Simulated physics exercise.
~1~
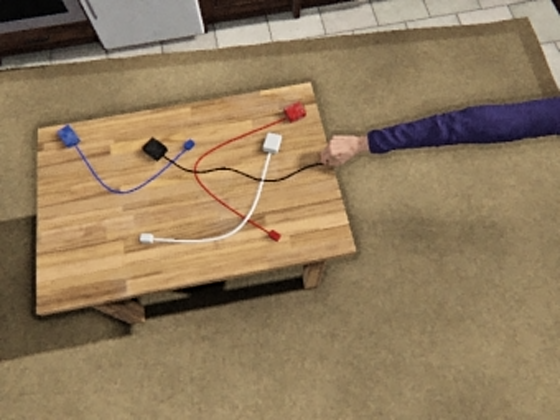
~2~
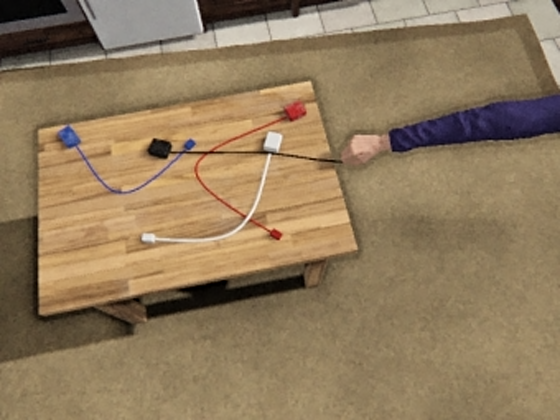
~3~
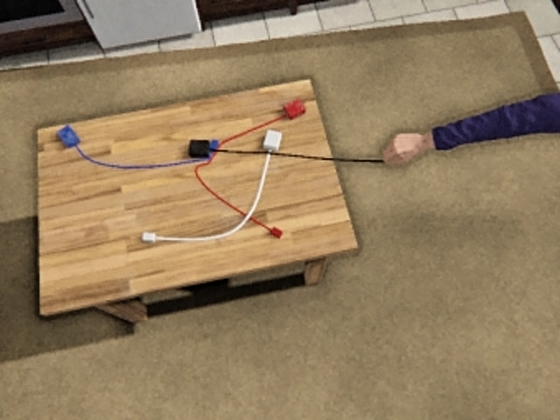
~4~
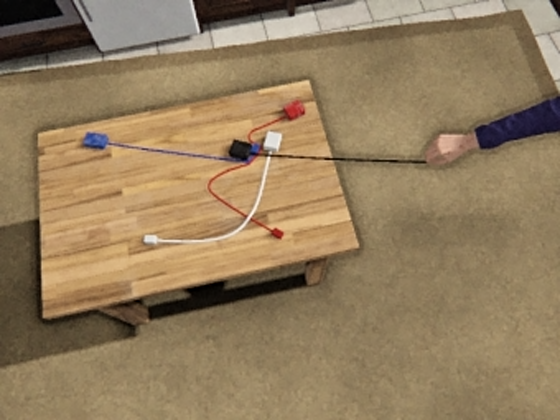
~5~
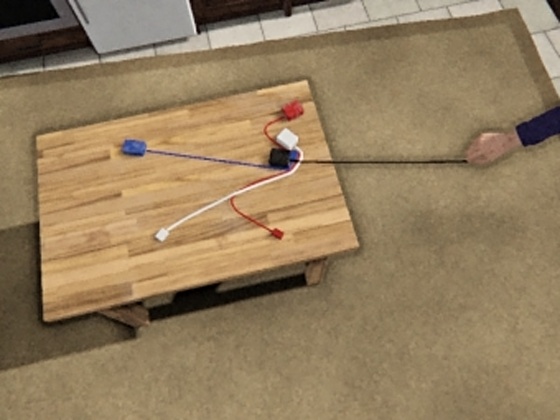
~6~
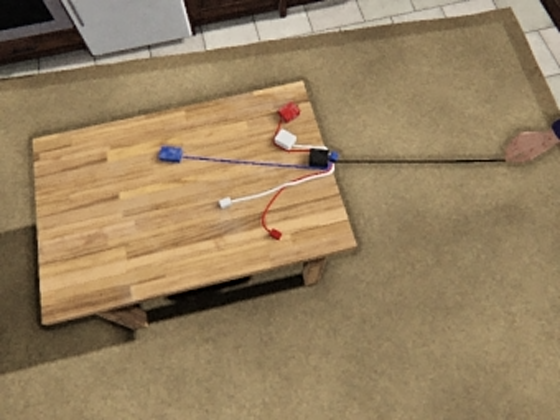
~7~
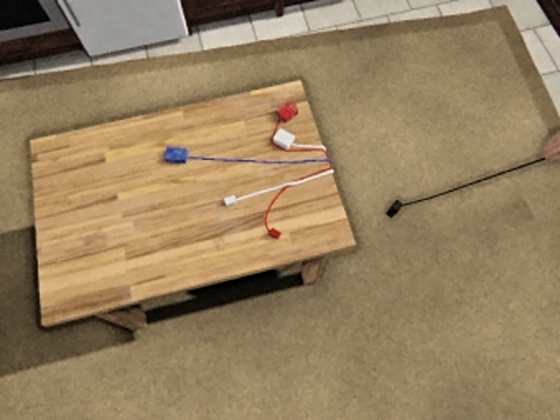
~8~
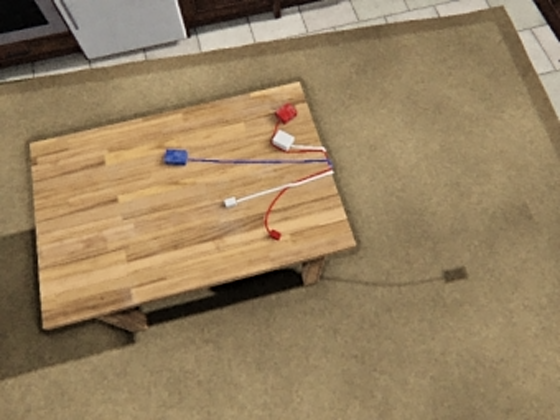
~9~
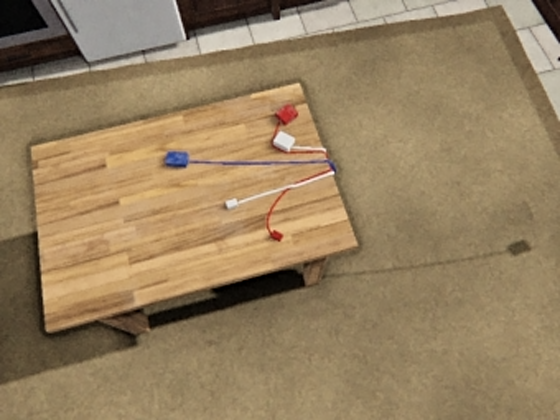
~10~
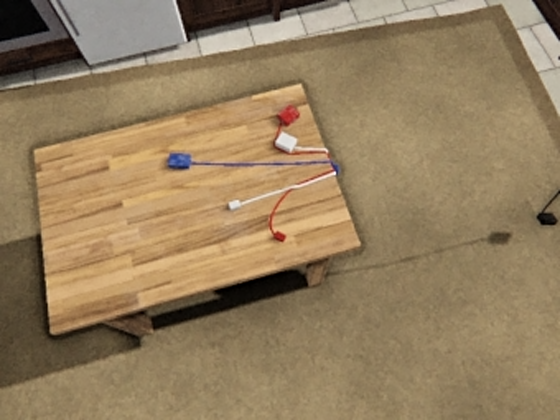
A hand in a purple sleeve holds the black cable at the right of a wooden table, seen from above on a tan floor. Four cables cross on top, with a blue charger at upper left, a black one beside it, and white and red ones toward the upper right. The hand pulls the black lead rightward, and its charger slides along, dragging the blue cable and then shifting the white one. The black charger drops off the right edge and swings away, briefly leaving view. It finally hangs at far right, while the blue, white and red chargers remain on the table.
